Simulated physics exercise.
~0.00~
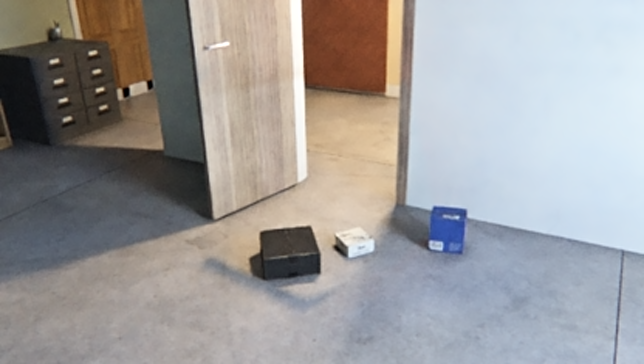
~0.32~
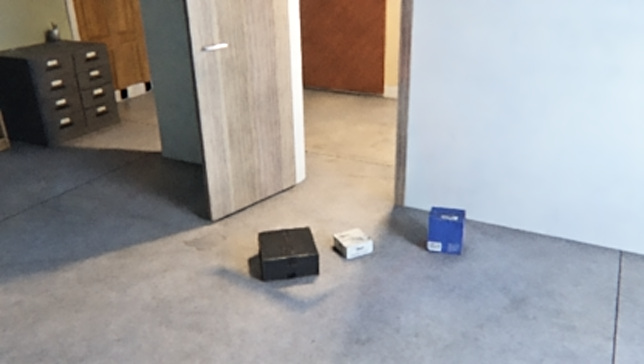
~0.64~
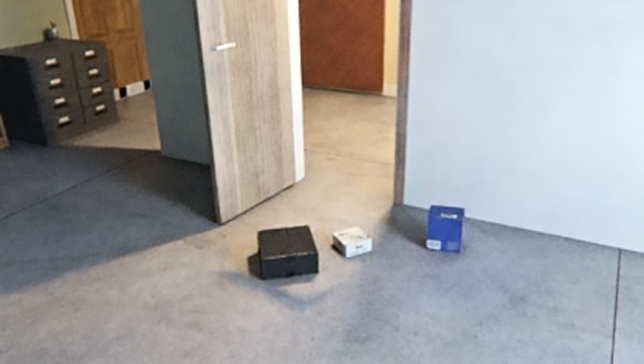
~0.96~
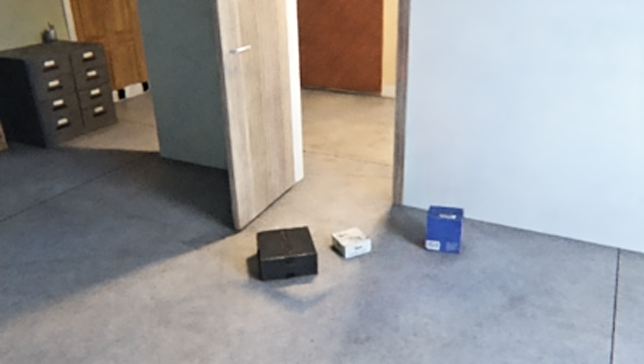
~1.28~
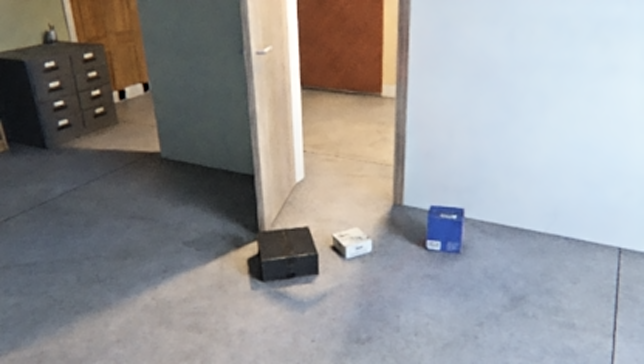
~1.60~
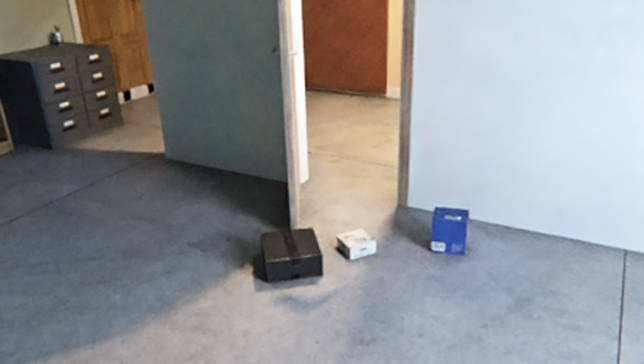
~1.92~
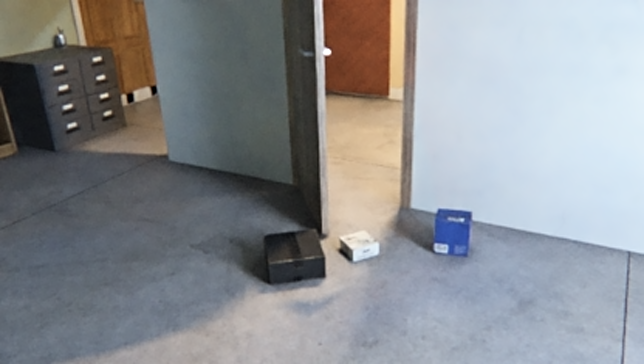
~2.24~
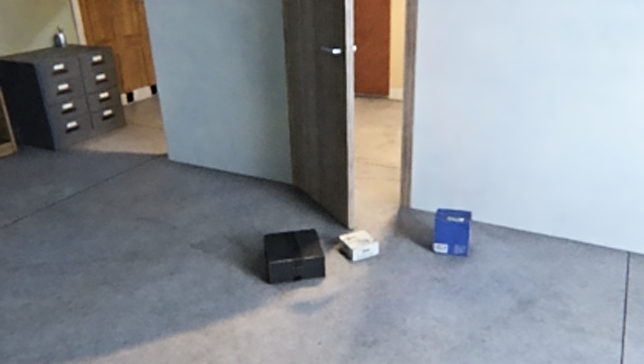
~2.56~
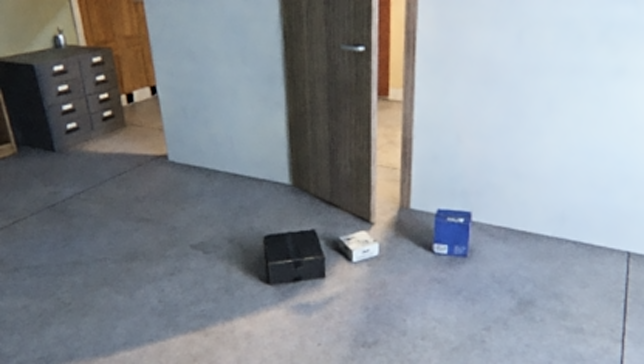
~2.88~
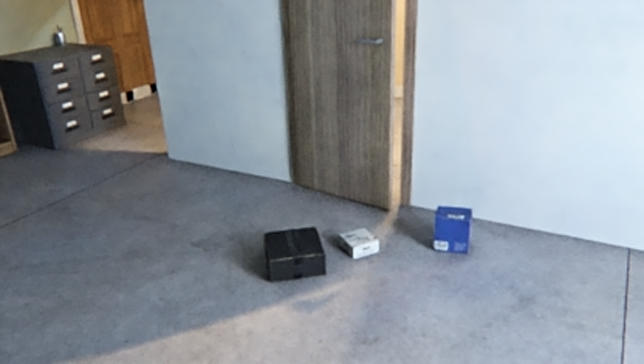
In the video, a wooden door stands wide open in a doorway behind a black box, a small white box and a blue parcel on the grey floor. The door swings steadily rightward past the unmoved boxes until it is nearly closed, leaving a narrow gap.
